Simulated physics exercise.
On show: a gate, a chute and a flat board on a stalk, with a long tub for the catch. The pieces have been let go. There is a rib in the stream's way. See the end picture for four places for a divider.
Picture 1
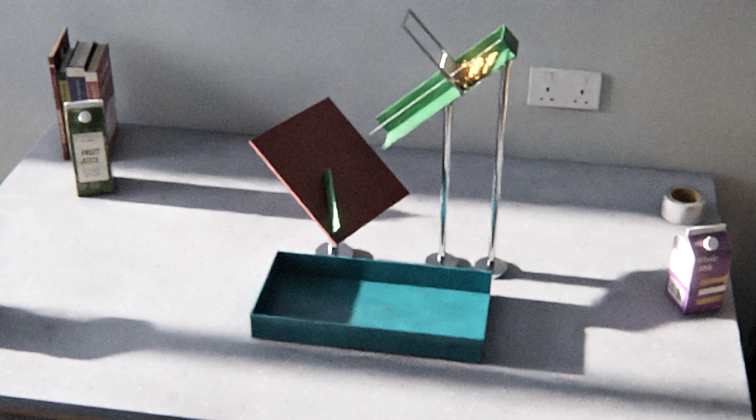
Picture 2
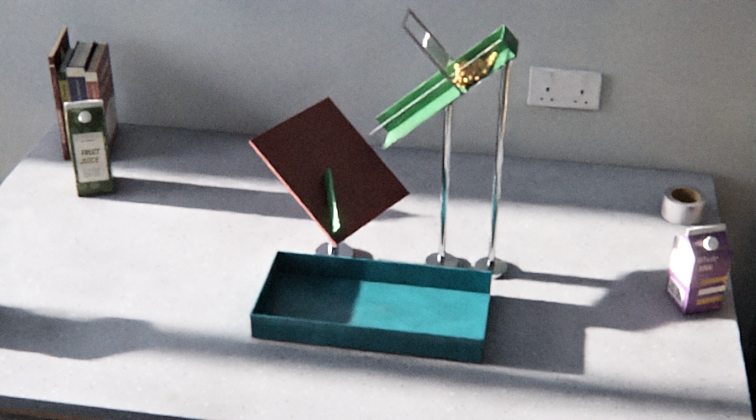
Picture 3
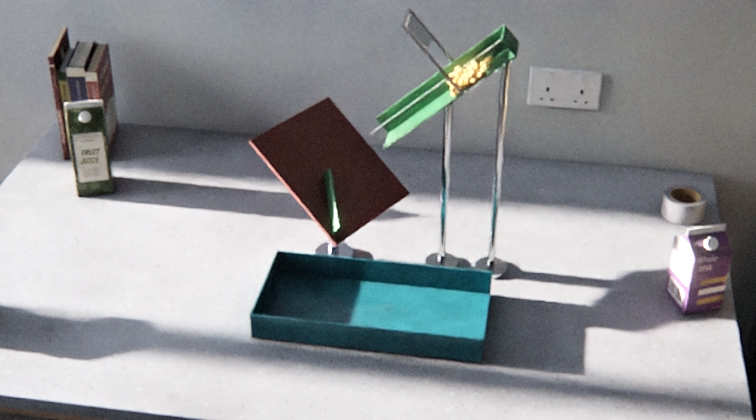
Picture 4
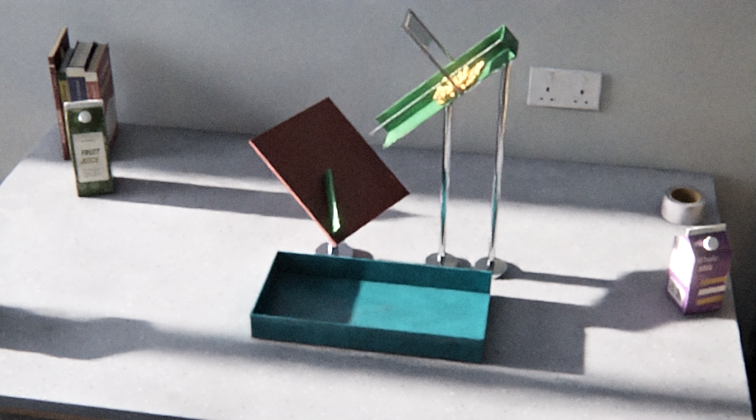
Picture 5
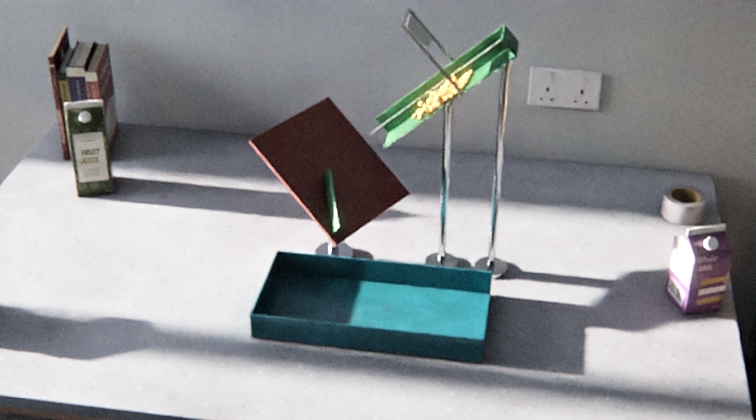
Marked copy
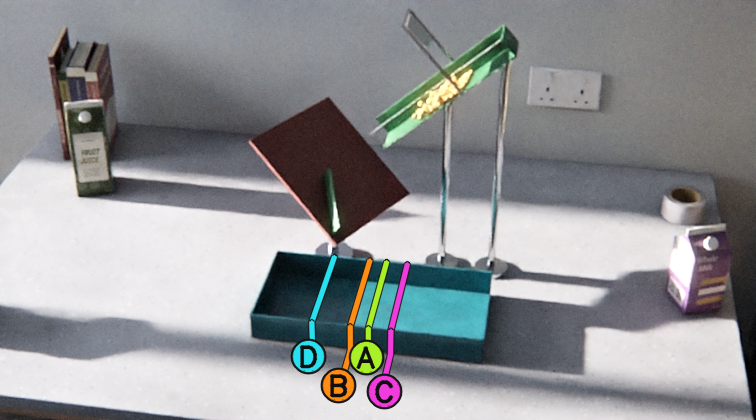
Yellow chickpeas slide down a sloping green chute to the left, above an empty teal tub.
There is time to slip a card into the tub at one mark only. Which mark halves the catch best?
Go for A.
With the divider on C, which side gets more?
Left.
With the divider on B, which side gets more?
More lands on the right.
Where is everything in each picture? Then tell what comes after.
The first frame shows load behind the gate (471, 72), dried chickpeas; lip of the chute (387, 141), sloping fairly steeply.
The second frame shows middle of the board (333, 168), tilted fairly steeply; middle of its low edge (375, 218); of its high edge (291, 118).
The third frame shows front corners of the tub (250, 314) and (483, 339), empty; front of the load (454, 88).
The fourth frame shows middle of the load (458, 81); its front (441, 98), roughly a quarter of the way to the lip; rib from (330, 168) to (340, 228).
The fifth frame shows middle of the load (446, 96); its front (415, 116), roughly half of the way to the lip.
On the marked copy, line A crosses the front rim at (368, 327); line B crosses the front rim at (350, 325); line C crosses the front rim at (391, 329); line D crosses the front rim at (312, 321).
If A is chosen, of what is caught, roughly half on the left of the divider, roughly half on the right.
If B is chosen, of what is caught, roughly a quarter on the left of the divider, the larger part on the right.
If C is chosen, of what is caught, almost all on the left of the divider, just a few on the right.
If D is chosen, of what is caught, not one piece on the left of the divider, every piece on the right.
